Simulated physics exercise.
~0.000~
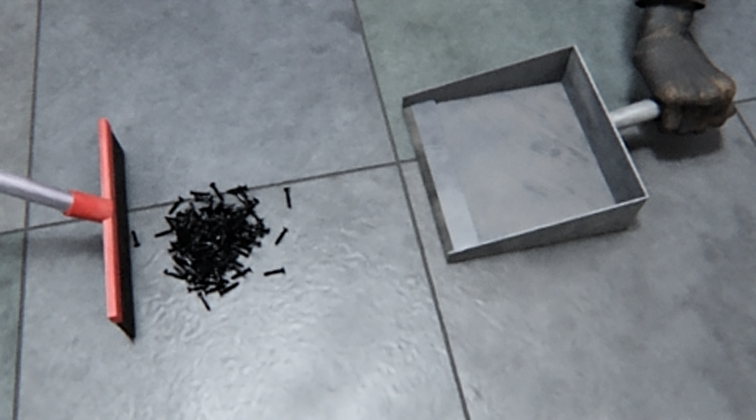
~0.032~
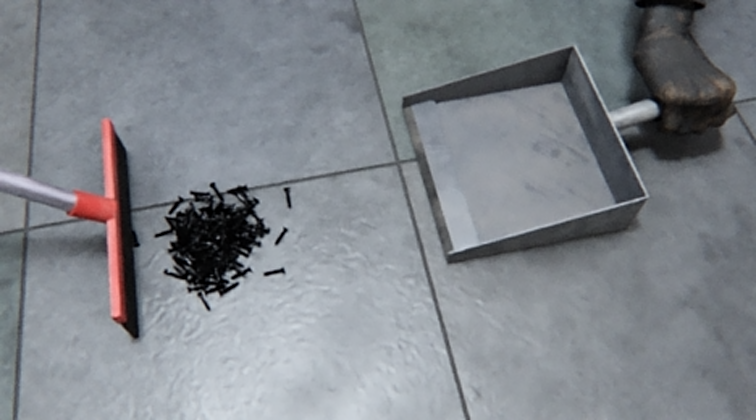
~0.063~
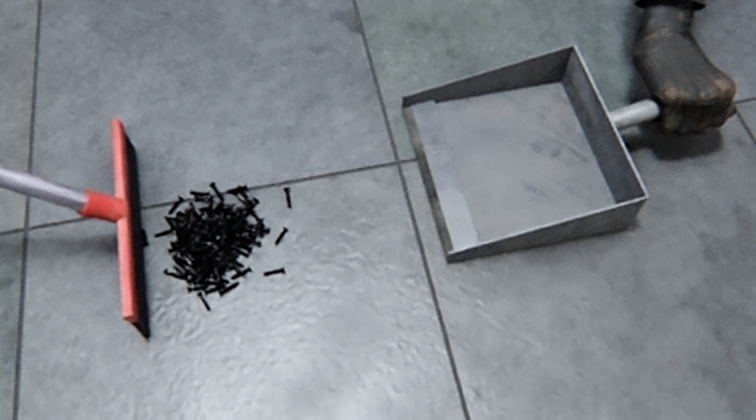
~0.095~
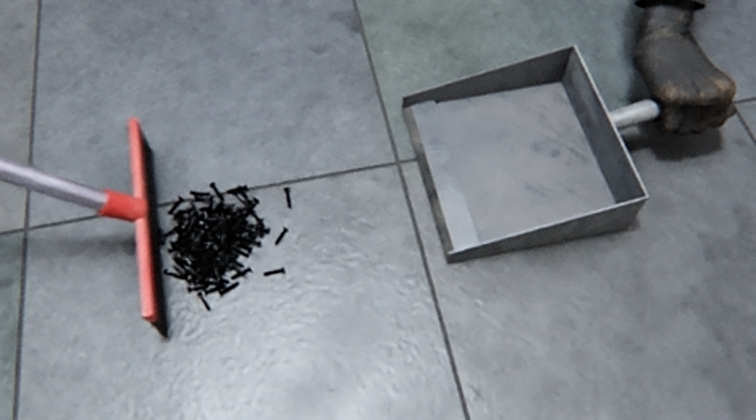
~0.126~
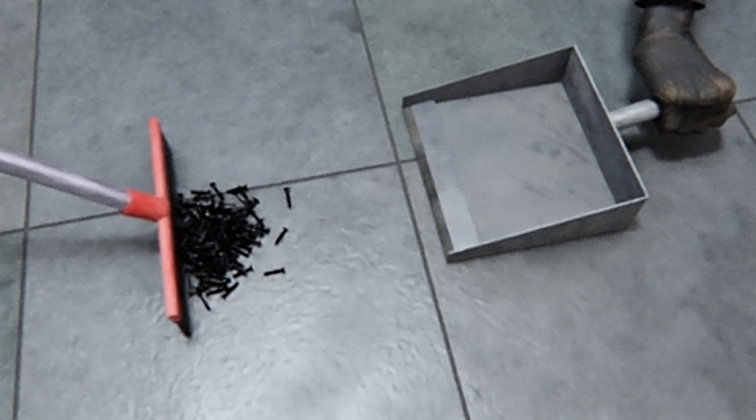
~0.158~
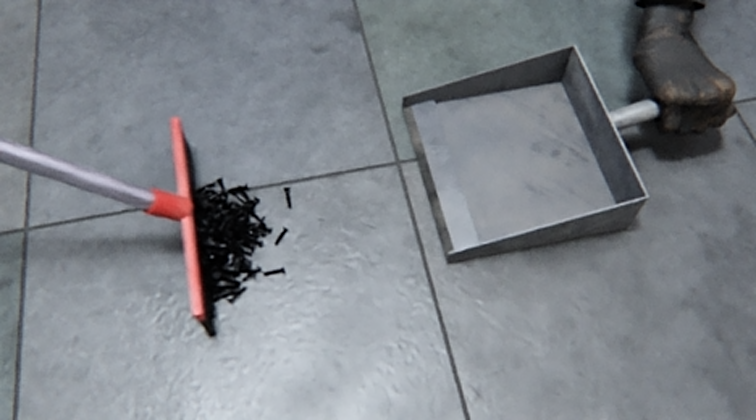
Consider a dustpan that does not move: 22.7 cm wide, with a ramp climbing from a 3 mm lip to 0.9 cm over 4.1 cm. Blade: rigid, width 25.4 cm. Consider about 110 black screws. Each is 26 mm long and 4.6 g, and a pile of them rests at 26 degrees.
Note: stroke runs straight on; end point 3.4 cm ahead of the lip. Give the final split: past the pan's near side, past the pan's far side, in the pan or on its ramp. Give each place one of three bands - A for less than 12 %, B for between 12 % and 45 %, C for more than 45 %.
One by one: Near side: A fair amount. Far side: A small amount. Pan: A fair amount.
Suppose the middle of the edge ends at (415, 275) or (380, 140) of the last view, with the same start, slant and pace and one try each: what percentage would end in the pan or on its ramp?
Some 10 and 25 per cent.
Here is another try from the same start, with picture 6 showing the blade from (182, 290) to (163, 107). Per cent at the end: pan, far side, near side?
The pan gets 15, the far side 5 and the near side 5.
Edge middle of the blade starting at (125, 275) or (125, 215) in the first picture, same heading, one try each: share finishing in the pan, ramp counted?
Estimates: 15 percent and 25 percent.
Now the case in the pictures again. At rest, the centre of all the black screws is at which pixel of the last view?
(428, 221) or so.
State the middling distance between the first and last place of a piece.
About 26 cm.
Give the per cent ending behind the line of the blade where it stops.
I'd put it near 0 in a hundred.
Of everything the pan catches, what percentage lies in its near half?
Around 90 percent.
Then, at 0.32 s, middle of the blade 15 cm from the lip; 0 % over the lip, far side 0 %, near side 10 %.
After 0.42 s, middle of the blade 7 cm from the lip; 0 % over the lip, far side 0 %, near side 15 %.
Then, at 0.66 s, middle of the blade 4 cm from the lip; 20 % over the lip, far side 0 %, near side 20 %.
By 1.1 s all is still; near side 20 %, far side 0 %, pan 20 %, in front of the lip or behind the blade 60 %.
